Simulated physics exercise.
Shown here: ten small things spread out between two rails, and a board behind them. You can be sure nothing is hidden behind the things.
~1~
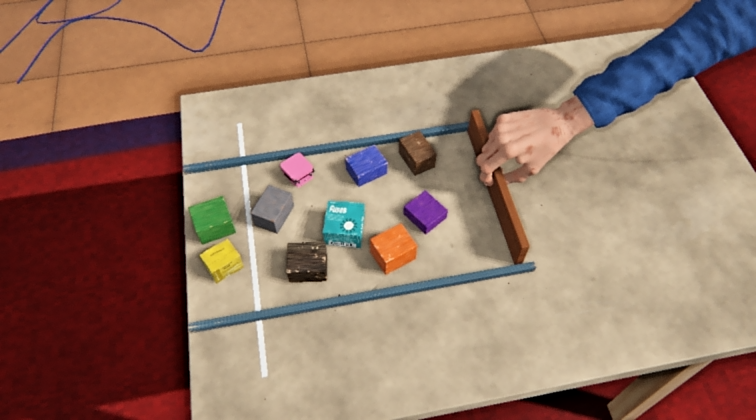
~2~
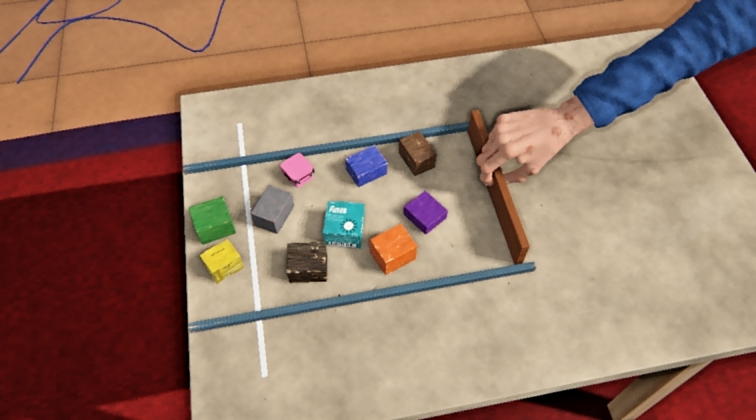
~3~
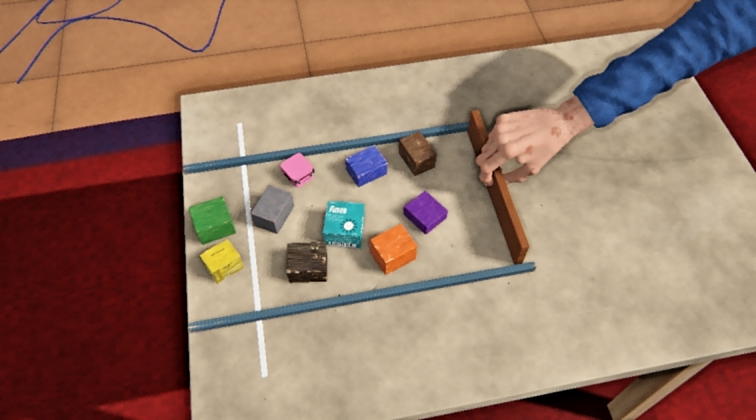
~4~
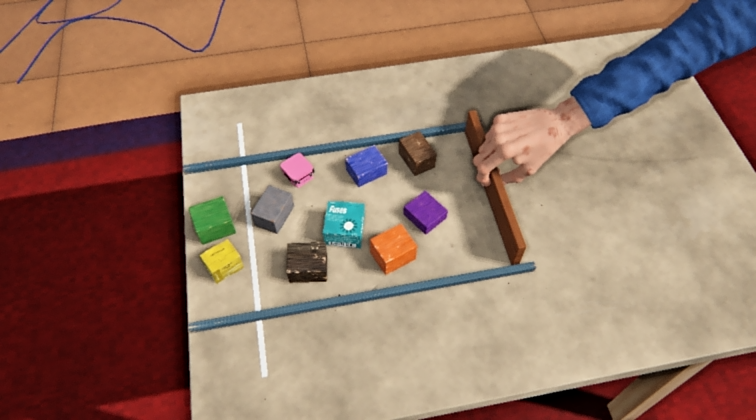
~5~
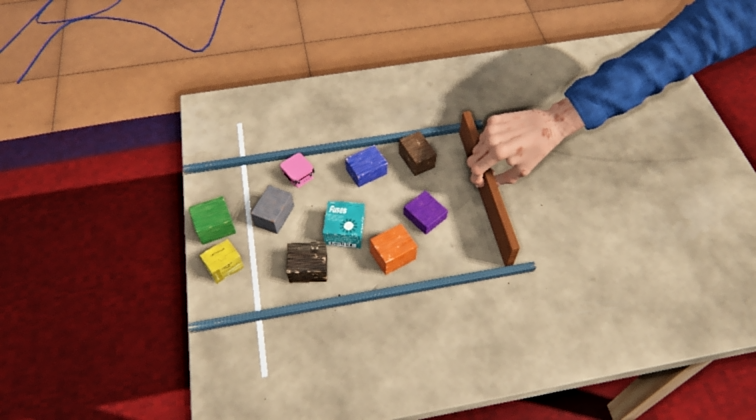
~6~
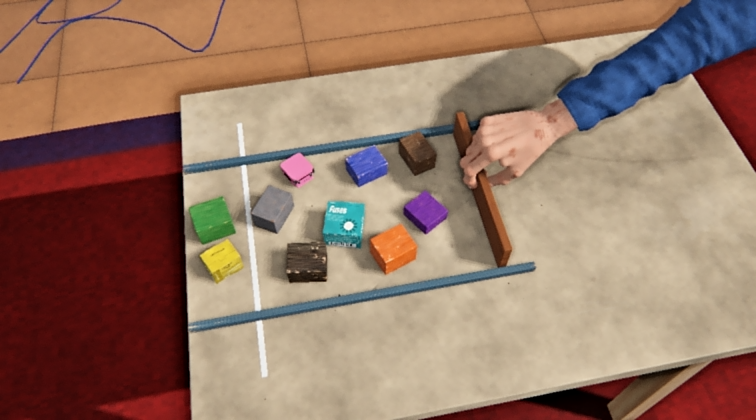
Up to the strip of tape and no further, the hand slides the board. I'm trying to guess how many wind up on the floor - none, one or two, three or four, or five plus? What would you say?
I would say three or four.
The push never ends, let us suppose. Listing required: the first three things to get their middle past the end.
Those would be the yellow box, the green block and the pink case, in that order.
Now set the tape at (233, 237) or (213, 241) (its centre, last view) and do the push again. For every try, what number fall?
Try by try, 5 and 7.
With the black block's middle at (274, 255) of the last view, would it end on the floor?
From that start, the object then is safe.
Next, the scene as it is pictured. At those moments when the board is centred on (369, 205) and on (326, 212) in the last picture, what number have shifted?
Counts: 6 / 8.
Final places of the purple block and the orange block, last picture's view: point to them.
Roughly (235, 238), and the other roughly (234, 273).
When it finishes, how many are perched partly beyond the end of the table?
It totals 2.
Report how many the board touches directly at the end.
3 in contact.
Soon after, none off yet; green block at rest near (213, 220); yellow box at rest near (222, 261); grey block at rest near (273, 210).
In the end, the number that fall off is three or four; gone, pink case, yellow box and green block.
